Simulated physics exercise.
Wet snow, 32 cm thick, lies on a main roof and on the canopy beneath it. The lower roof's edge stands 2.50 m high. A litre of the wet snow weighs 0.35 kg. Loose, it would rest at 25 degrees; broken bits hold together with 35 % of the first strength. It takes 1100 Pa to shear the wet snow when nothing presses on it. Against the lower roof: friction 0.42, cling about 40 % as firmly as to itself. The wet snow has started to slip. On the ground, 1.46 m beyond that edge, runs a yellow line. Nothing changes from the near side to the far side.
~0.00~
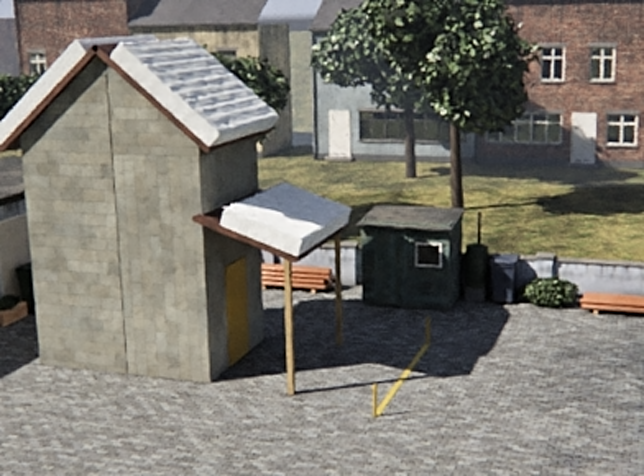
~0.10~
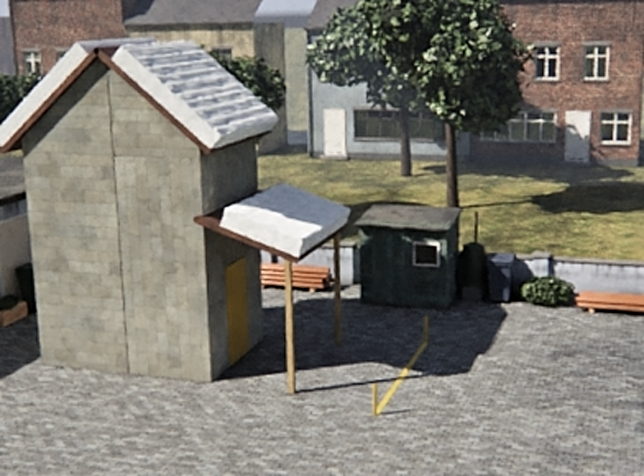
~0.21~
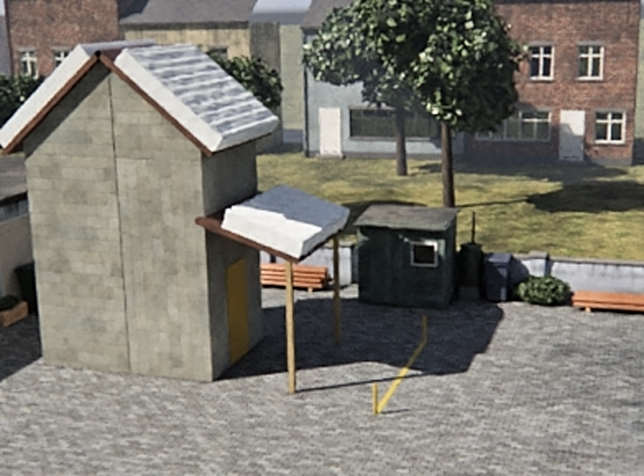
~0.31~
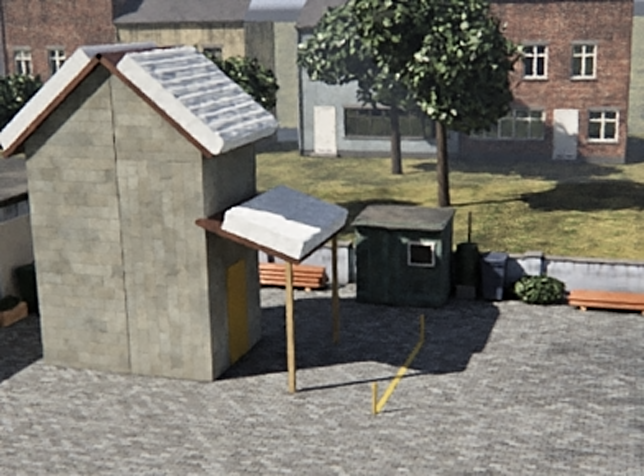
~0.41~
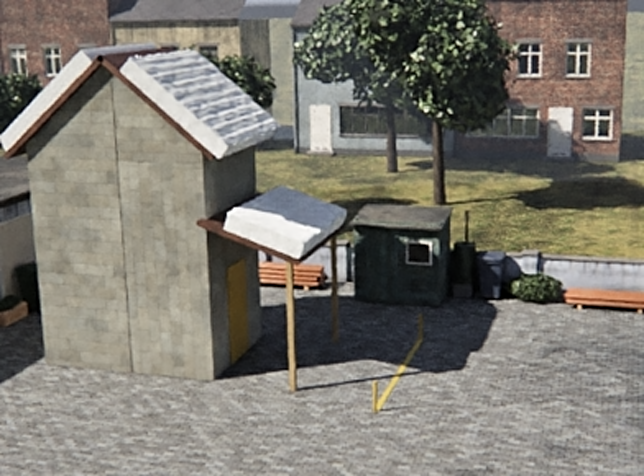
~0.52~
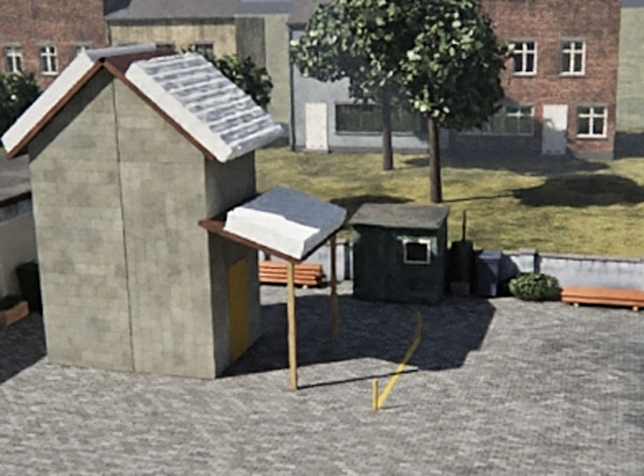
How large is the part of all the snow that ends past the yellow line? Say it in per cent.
About 16 %.
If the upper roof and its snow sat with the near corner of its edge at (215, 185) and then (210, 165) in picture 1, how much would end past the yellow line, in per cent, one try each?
In turn about 0 %, 5 %.
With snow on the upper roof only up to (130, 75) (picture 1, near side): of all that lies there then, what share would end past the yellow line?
It would be near 8 %.
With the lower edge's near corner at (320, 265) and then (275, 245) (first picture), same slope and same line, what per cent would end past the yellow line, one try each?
In that order: 10 %, 25 %.
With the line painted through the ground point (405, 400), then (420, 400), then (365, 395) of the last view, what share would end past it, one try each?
In that order: 8 %, 2 %, 25 %.
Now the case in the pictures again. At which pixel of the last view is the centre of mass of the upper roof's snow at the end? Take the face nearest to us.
Near (335, 325).
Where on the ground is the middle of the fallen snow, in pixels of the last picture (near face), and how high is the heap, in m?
Around (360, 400); it stands about 0.4 m.
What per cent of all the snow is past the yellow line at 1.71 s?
Near 0 %.
After 1.06 s, none is below the lower edge and 0 % is past the line.
After 1.71 s, none is below the lower edge and 0 % is past the line.
After 2.35 s, 15 % is below the lower edge and 0 % is past the line.
After 3.00 s, 49 % is below the lower edge and 13 % is past the line.
After 4.20 s, at the end, 50 % is below the lower edge and 16 % is past the line.
